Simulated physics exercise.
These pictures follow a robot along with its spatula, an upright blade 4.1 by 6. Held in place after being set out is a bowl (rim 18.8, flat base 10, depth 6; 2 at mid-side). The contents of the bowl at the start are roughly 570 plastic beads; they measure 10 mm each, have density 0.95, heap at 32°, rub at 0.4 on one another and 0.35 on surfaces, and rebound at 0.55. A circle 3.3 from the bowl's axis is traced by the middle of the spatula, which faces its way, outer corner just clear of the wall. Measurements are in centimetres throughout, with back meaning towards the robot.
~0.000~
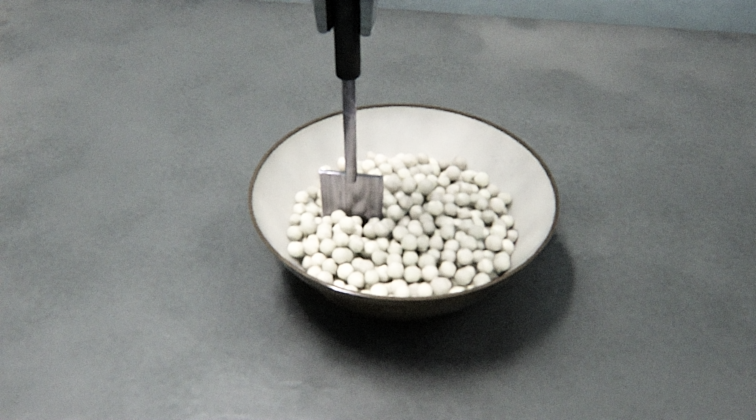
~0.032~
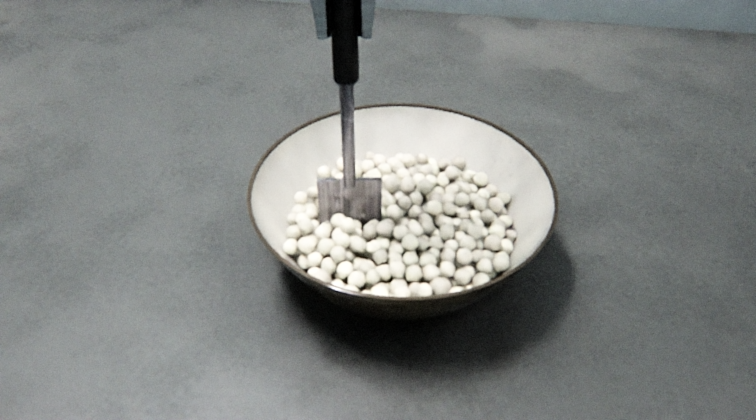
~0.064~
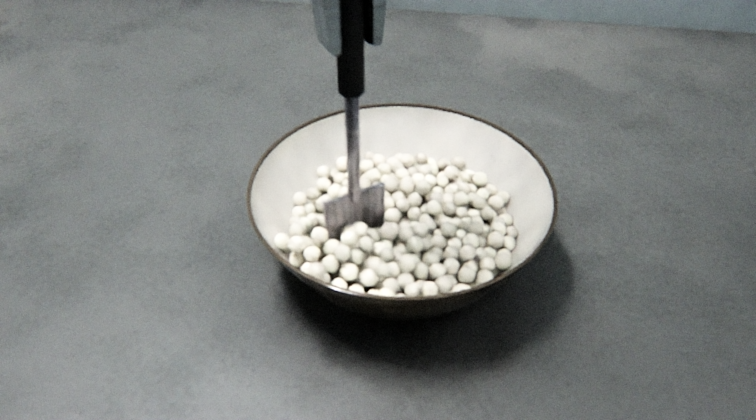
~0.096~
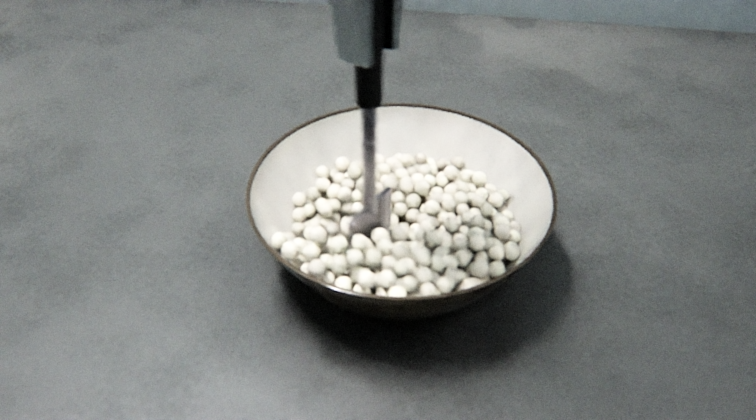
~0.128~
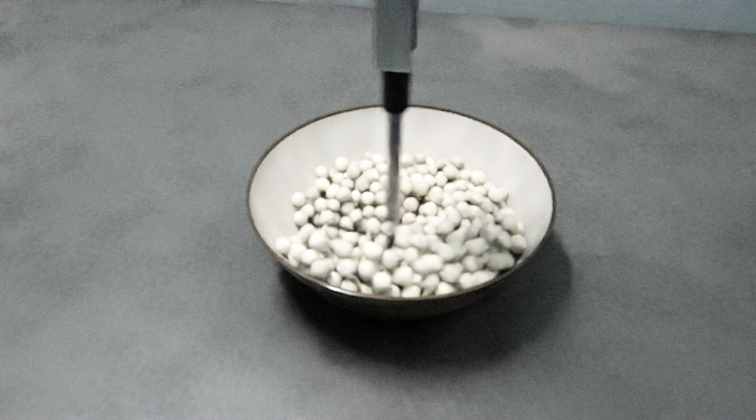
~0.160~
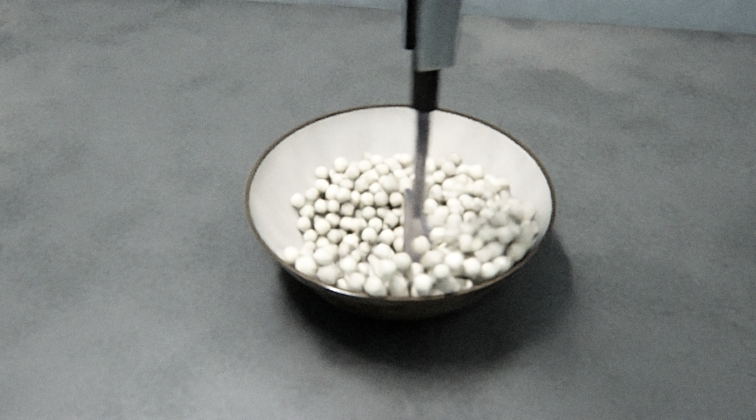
A spatula held upright by a robot pushed through a bowl of small white beads, turning as it curved from the left toward the right and shoving beads aside while the bowl stayed still.
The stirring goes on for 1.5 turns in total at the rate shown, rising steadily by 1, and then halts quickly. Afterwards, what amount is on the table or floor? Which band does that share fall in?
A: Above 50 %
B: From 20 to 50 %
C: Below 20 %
C, below 20 %.
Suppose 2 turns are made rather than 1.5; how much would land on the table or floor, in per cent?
I'd expect around 15 per cent.
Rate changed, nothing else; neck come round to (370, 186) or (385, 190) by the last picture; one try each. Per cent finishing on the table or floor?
It comes to roughly 0 per cent and then 0 per cent.
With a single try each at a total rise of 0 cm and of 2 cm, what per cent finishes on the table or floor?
Estimates: 20 % and 10 %.
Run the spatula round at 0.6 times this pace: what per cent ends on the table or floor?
It would come to around 0 percent.
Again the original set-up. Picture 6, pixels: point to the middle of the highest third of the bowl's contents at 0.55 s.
Top-third centre at approx. (358, 255).
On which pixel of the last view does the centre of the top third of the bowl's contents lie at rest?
It is centred around (435, 210).
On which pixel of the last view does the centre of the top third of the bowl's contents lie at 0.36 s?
Roughly pixel (388, 144).
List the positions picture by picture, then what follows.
The first picture shows spatula neck at (351, 154), 0° round; upper third of the load around (403, 221), from x 295 to 510, top at y 160; 570 in the bowl.
The second picture shows spatula neck at (349, 159), 11° round; upper third of the load around (399, 226), from x 290 to 510, top at y 160.
The third picture shows spatula neck at (354, 173), 36° round; upper third of the load around (399, 237), from x 280 to 510, top at y 160.
The fourth picture shows spatula neck at (370, 184), 63° round; upper third of the load around (410, 248), from x 280 to 515, top at y 160.
The fifth picture shows spatula neck at (394, 190), 89° round; upper third of the load around (428, 252), from x 285 to 520, top at y 160.
The sixth picture shows spatula neck at (419, 189), 116° round; upper third of the load around (454, 247), from x 290 to 530, top at y 160; 570 in the bowl.
After 0.36 s, 279° round, highest piece 9 above the table; 534 in the bowl, 18 on the table or floor, 18 in flight or on the tool.
After 0.55 s, 82° round, highest piece 7 above the table; 514 in the bowl, 52 on the table or floor, 4 in flight or on the tool.
After 0.85 s, 180° round, highest piece 6 above the table; 507 in the bowl, 63 on the table or floor.
After 1.55 s, 180° round, highest piece 6 above the table; 507 in the bowl, 63 on the table or floor.
At rest, 507 in the bowl, 63 on the table or floor. That is 11 % on the table or floor.
